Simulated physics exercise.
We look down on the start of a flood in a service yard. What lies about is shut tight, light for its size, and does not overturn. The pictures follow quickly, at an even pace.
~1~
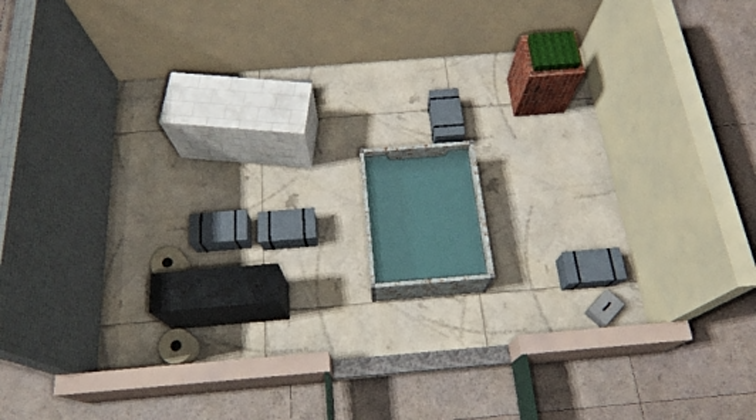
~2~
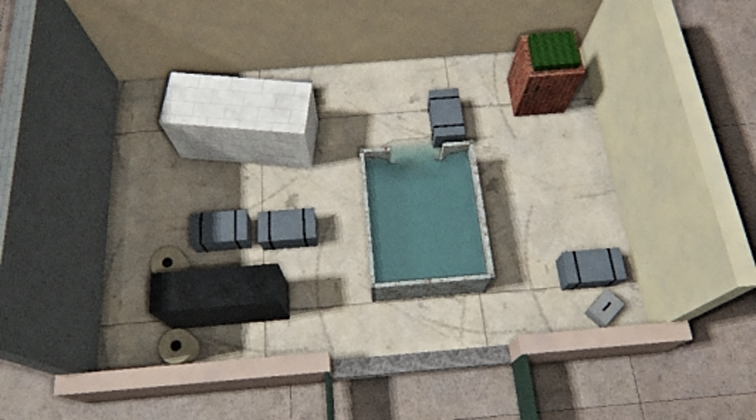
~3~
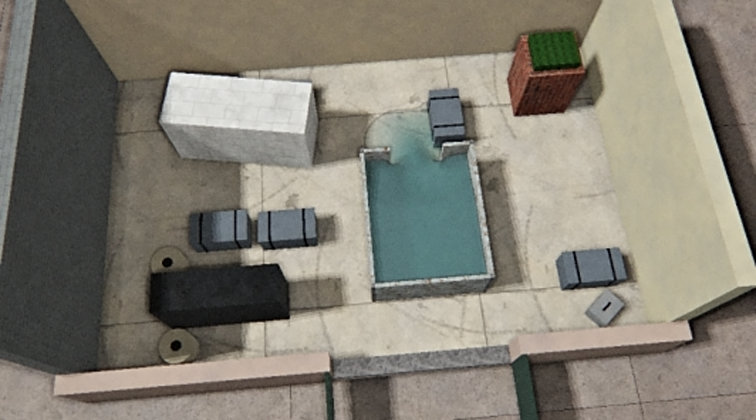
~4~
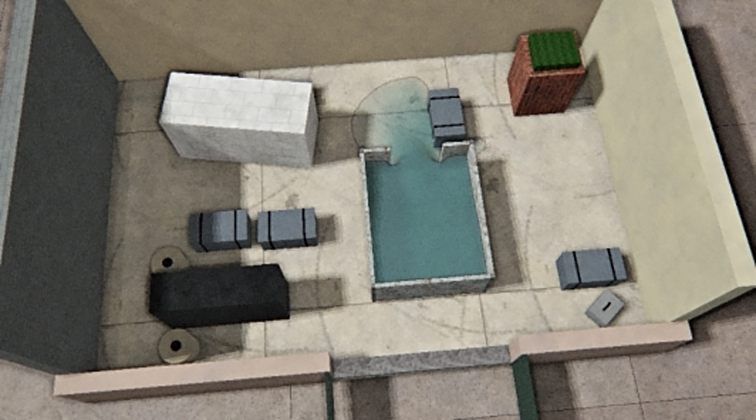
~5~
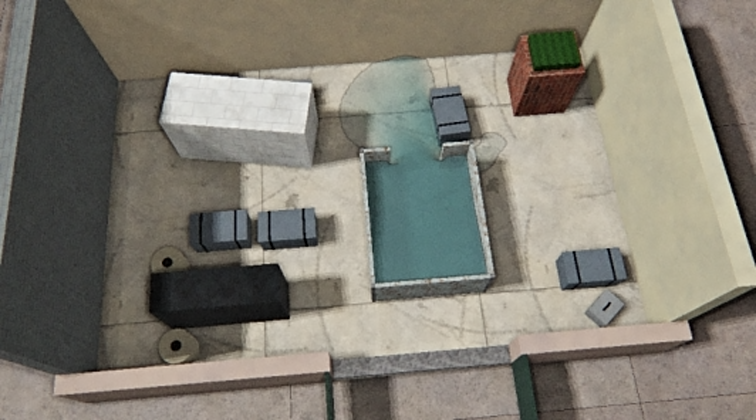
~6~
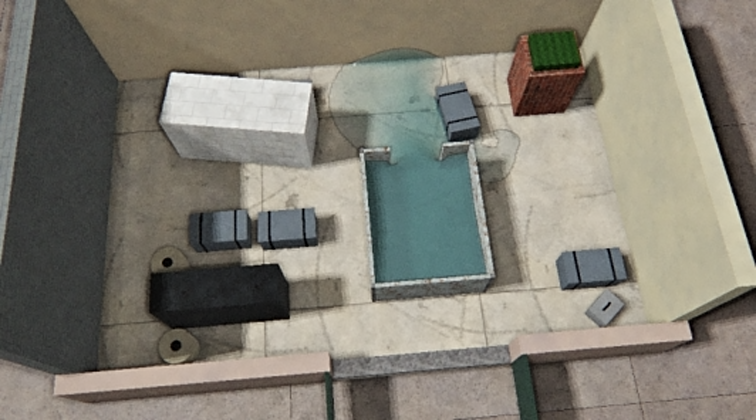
In a walled yard, a gap opened at the far end of a raised pool, and water spread across the paving toward the back wall, nudging a strapped gray box slightly to the right.
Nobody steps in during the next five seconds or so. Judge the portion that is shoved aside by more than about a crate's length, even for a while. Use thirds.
That comes to less than a third.
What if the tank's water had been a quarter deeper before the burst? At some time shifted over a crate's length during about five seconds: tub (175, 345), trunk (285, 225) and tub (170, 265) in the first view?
As listed: Less than that, no, no.
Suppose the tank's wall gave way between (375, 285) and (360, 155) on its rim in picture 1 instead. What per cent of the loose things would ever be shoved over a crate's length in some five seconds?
About 60 per cent.
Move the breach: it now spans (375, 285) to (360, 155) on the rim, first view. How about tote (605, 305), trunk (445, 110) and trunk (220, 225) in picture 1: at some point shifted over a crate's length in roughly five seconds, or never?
In that order: Short of that, never so far, pushed that far.
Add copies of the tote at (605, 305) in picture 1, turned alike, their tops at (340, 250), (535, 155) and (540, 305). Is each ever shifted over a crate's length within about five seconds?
As listed: Short of that, not that far, not that far.
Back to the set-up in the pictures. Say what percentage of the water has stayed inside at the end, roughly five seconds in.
Close to 100 %.
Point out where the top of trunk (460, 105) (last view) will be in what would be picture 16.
Roughly at (501, 91).
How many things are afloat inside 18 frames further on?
The number is 1.
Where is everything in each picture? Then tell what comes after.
A trunk at (447, 112) rests on the ground; a tub at (176, 346) rests on the ground; 0 of 8 have shifted, in the first frame.
A trunk at (447, 112), on the bottom; a tub at (176, 346), on the bottom; 0 of 8 have shifted, in the second frame.
A trunk at (447, 112), on the bottom; a tub at (176, 346), on the bottom; 0 of 8 have shifted, in the third frame.
A trunk at (447, 112), on the bottom; a tub at (176, 346) rests on the ground; 0 of 8 have shifted, in the fourth frame.
A trunk at (450, 110) rests on the ground, close to its start; a tub at (176, 346), on the bottom; 1 of 8 have shifted, in the fifth frame.
A trunk at (458, 106), on the bottom, close to its start; a tub at (176, 346), on the bottom; 1 of 8 have shifted, in the sixth frame.
A moment on, 1 of 8 are well off their spots; 0 afloat.
Next, 2 of 8 are well off their spots; 1 afloat.
Later, 2 of 8 are well off their spots; 1 afloat.
In the end, 2 of 8 are well off their spots, and 2 have been at some point; 1 afloat.
